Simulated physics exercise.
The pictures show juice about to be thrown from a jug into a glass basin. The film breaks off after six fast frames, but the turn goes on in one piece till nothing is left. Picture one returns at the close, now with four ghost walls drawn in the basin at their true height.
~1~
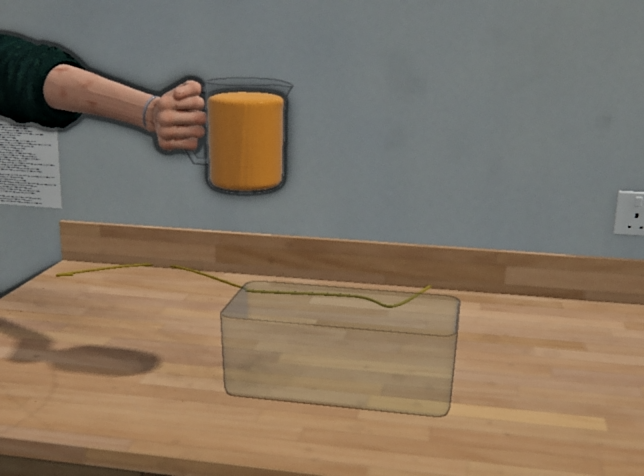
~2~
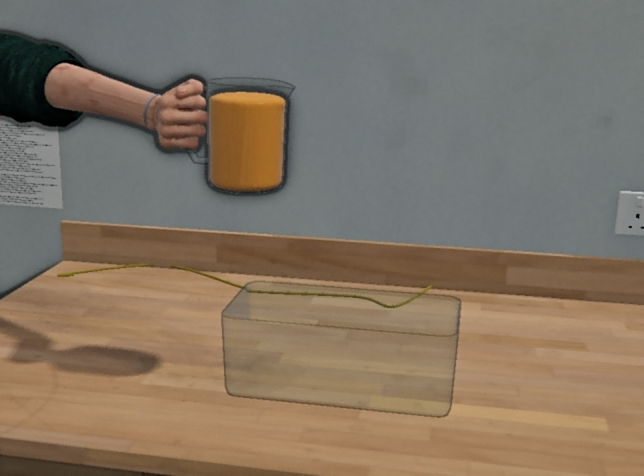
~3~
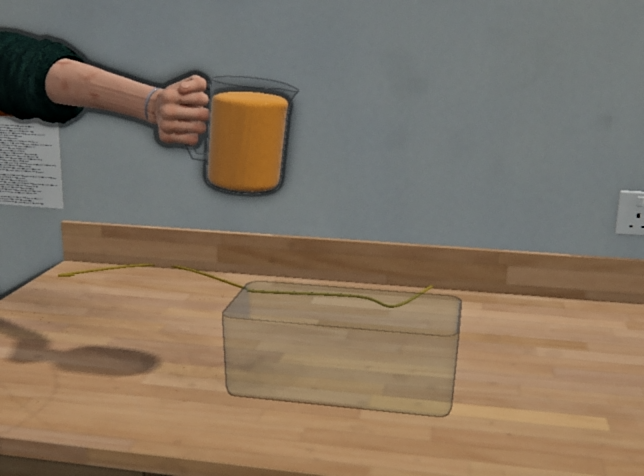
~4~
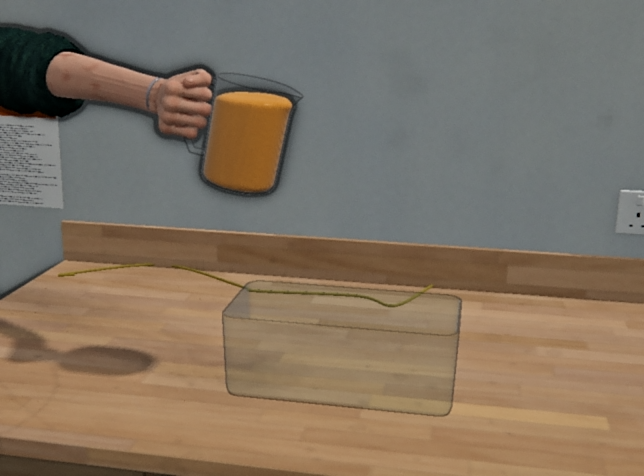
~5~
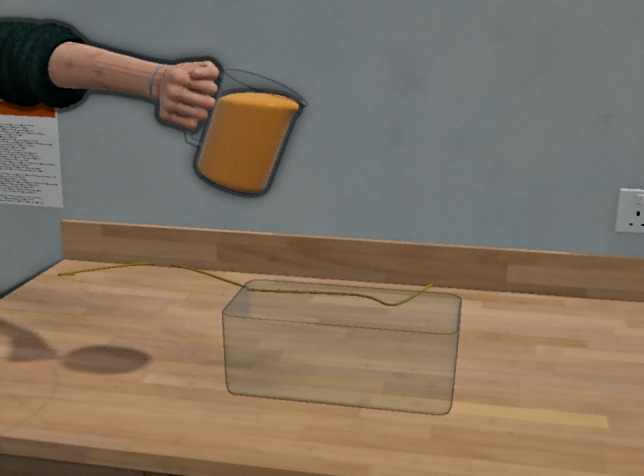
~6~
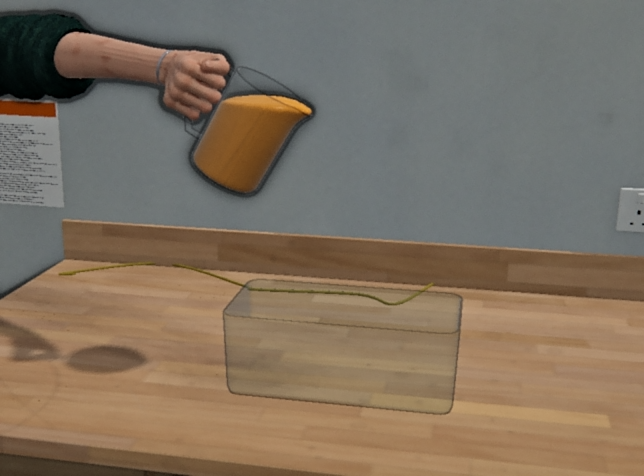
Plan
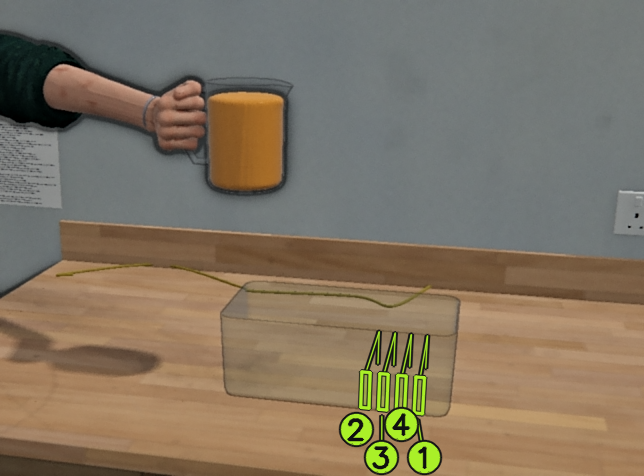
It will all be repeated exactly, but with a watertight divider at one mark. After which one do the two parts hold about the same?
It is 2.
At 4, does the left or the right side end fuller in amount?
More ends on the left.
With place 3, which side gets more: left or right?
The left one.
On the marked copy, 1 at (417, 419); 2 at (364, 414); 3 at (381, 415); 4 at (399, 417).
If 1 is chosen, about 90 % ends left of the wall and 6 % right of it; 4 % is lost outside.
If 2 is chosen, about 52 % ends left of the wall and 46 % right of it.
If 3 is chosen, about 84 % ends left of the wall and 5 % right of it; 11 % is lost outside.
If 4 is chosen, about 90 % ends left of the wall and 5 % right of it; 5 % is lost outside.
